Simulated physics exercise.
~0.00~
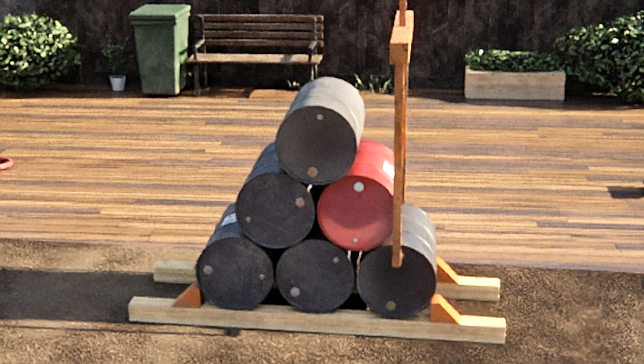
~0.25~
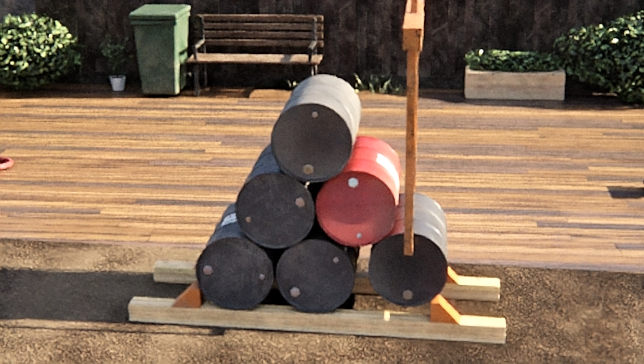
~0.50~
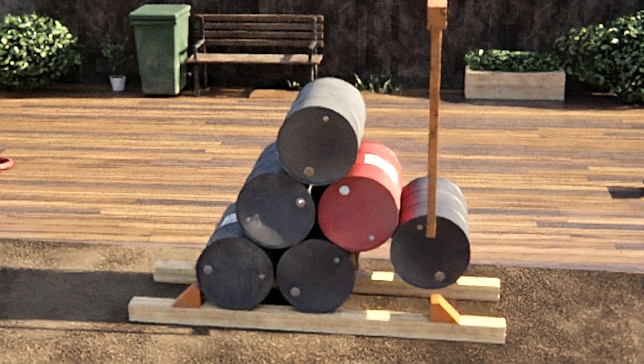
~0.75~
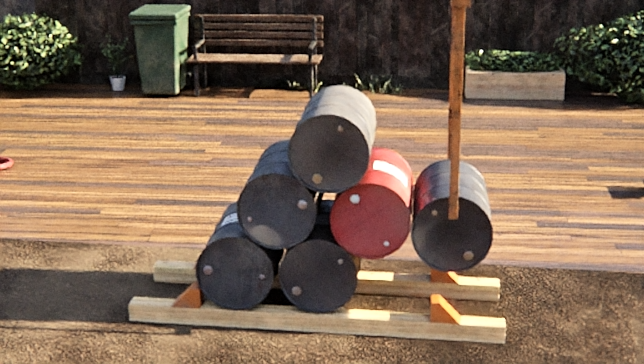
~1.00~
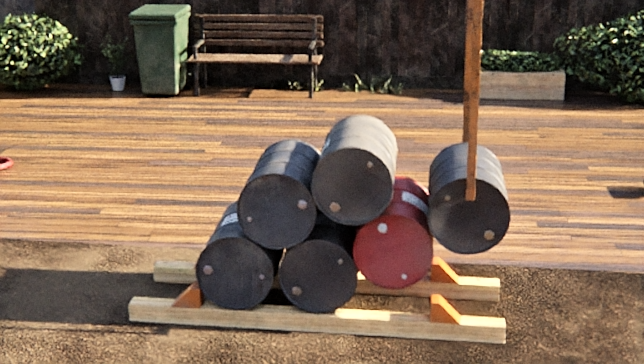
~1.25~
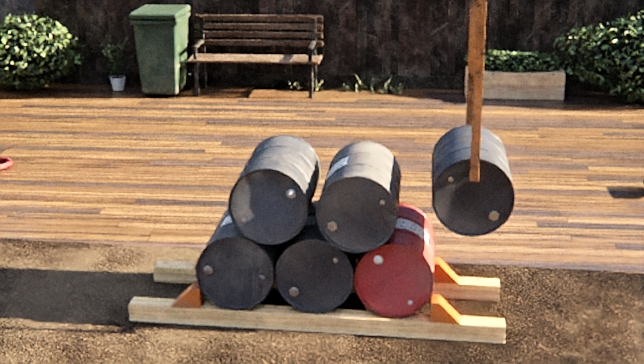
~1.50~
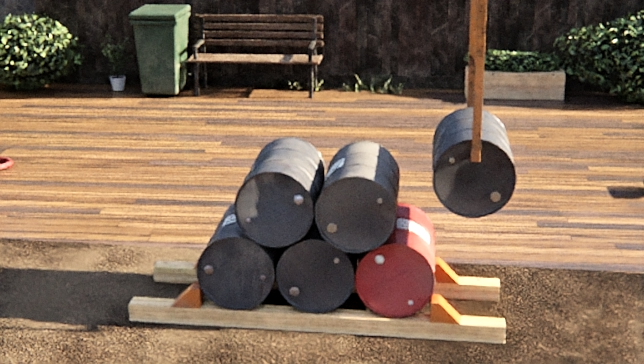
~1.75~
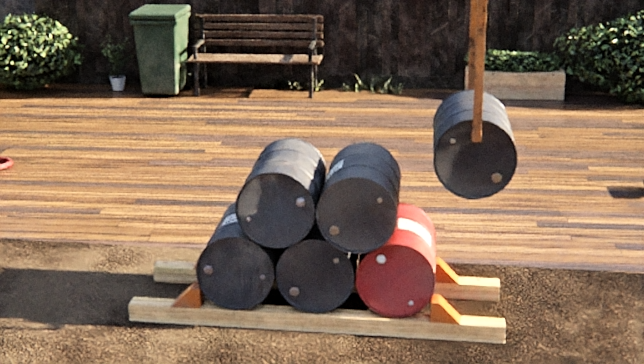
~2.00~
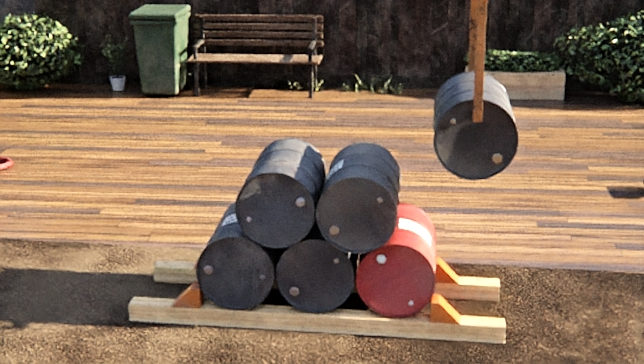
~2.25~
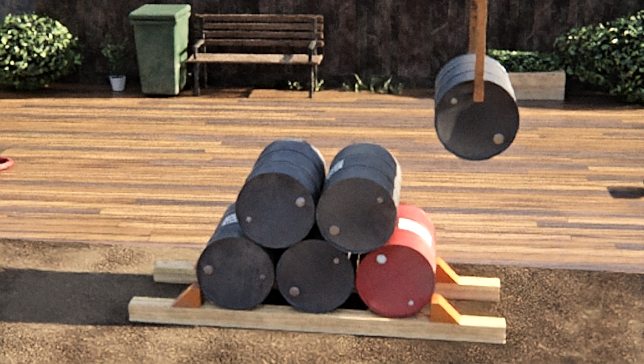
An orange-brown beam hooks the bottom-right drum of a pyramid of six, seen from the front and slightly above, beside a wooden deck with a bench, green bin and shrubs behind. Five drums are dark and one, in the middle row on the right, is red. The beam draws the corner drum out to the right and upward. The red drum slips down into the gap, and the top drum follows it into the middle row. The lifted drum keeps rising, ending in the air at right above two settled rows, red at bottom right.
